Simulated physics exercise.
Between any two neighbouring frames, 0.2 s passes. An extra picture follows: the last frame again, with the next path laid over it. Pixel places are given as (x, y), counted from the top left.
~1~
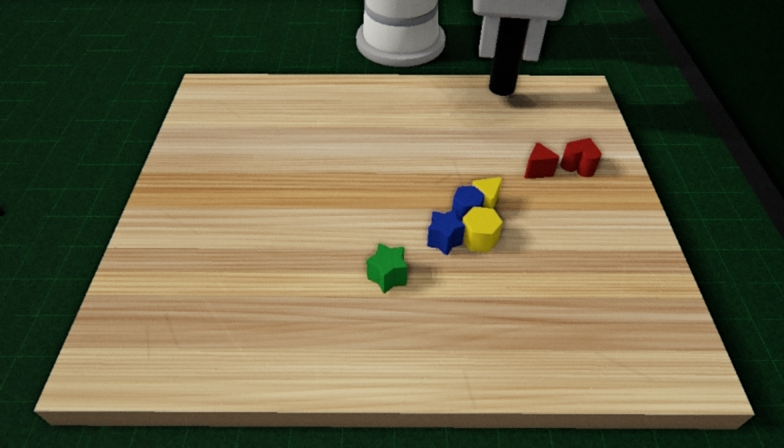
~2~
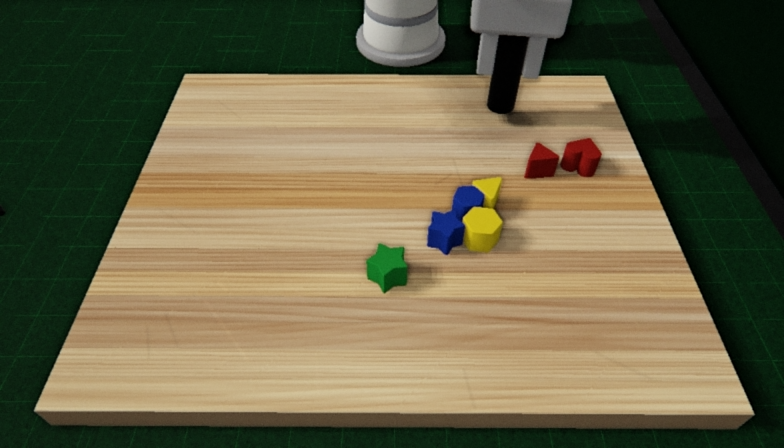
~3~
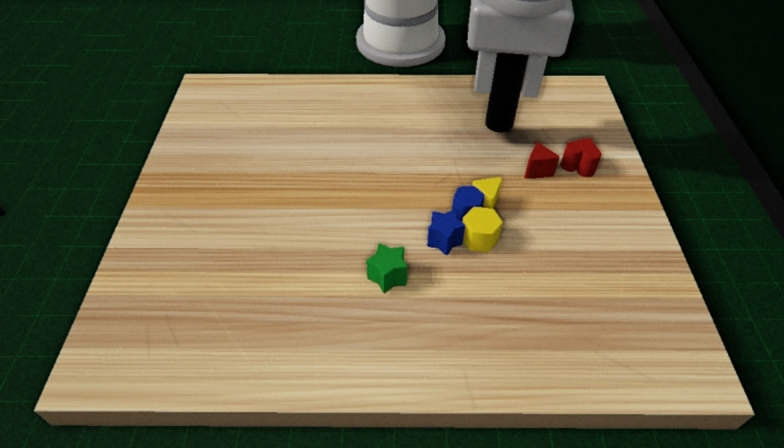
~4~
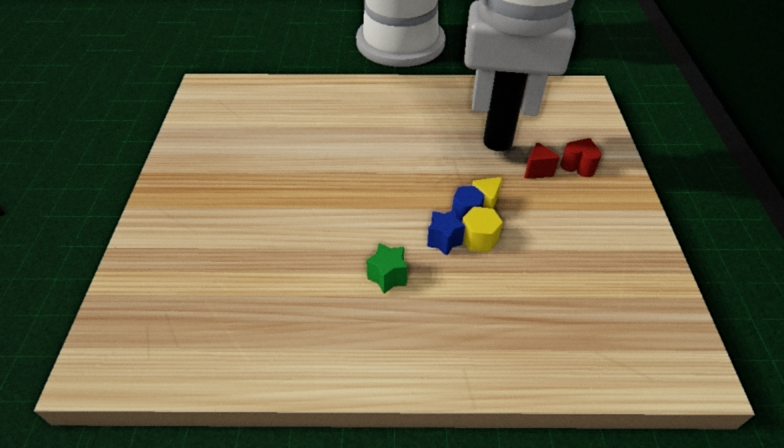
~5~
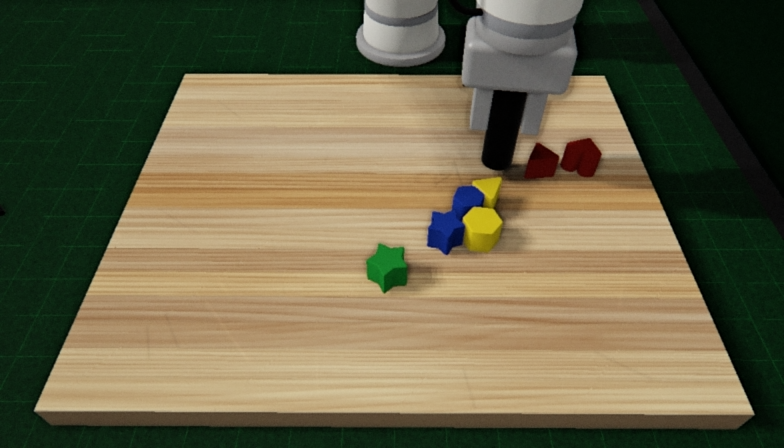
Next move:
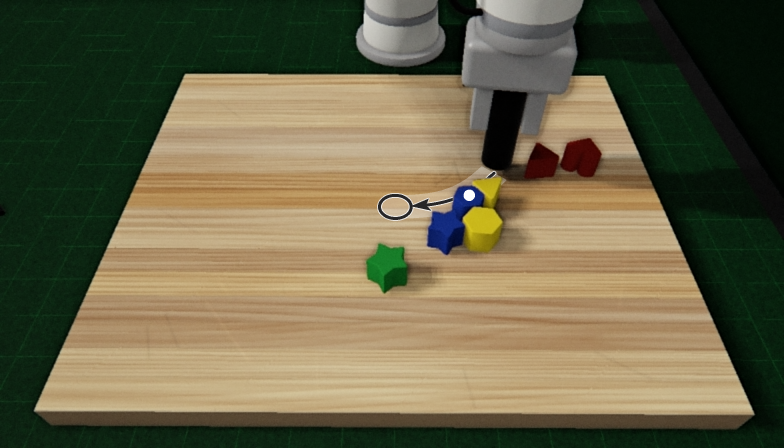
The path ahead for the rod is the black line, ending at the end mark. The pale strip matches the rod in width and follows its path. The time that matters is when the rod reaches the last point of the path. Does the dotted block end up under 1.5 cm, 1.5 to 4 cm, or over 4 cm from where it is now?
It goes 1.5 to 4 cm.
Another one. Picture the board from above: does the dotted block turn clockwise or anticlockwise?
It swings round anticlockwise.
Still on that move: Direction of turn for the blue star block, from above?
From the top, the block rotates clockwise.
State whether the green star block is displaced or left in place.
It sits in its place.
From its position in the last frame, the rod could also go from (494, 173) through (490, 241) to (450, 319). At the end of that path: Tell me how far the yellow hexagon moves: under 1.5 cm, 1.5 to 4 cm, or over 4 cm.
Moves over 4 cm.
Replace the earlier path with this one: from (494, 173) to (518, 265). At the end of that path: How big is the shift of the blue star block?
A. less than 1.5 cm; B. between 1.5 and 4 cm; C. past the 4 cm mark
Letter A.
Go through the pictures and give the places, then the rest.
The first frame shows tip of the rod (502, 89), middles of tops, green star block (388, 258), blue star block (446, 222), blue hexagon (469, 195), yellow hexagon (483, 220), yellow triangular block (489, 185).
The second frame shows rod (501, 106), nothing pushed.
The third frame shows rod (499, 124), nothing pushed.
The fourth frame shows rod (498, 142), nothing pushed.
The fifth frame shows rod (496, 161), green star block (388, 258), blue star block (446, 222), blue hexagon (469, 195), yellow hexagon (483, 220), yellow triangular block (489, 185).
The line goes from (494, 173) via (469, 192) and (435, 204), ending at (395, 207); the dot is on the blue hexagon.
On the path given first. One third of the way, rod (471, 180); blue hexagon (467, 197); yellow triangular block (489, 189).
Two thirds of the way, rod (435, 192); blue star block (446, 226), turned 20° clockwise; blue hexagon (454, 205), turned 65° anticlockwise; yellow hexagon (483, 223); yellow triangular block (488, 191), turned 10° anticlockwise.
At the end, rod (396, 194); green star block unmoved; blue star block (446, 226), turned 20° clockwise; blue hexagon (454, 205), turned 65° anticlockwise; yellow hexagon (483, 223); yellow triangular block (488, 191), turned 10° anticlockwise.
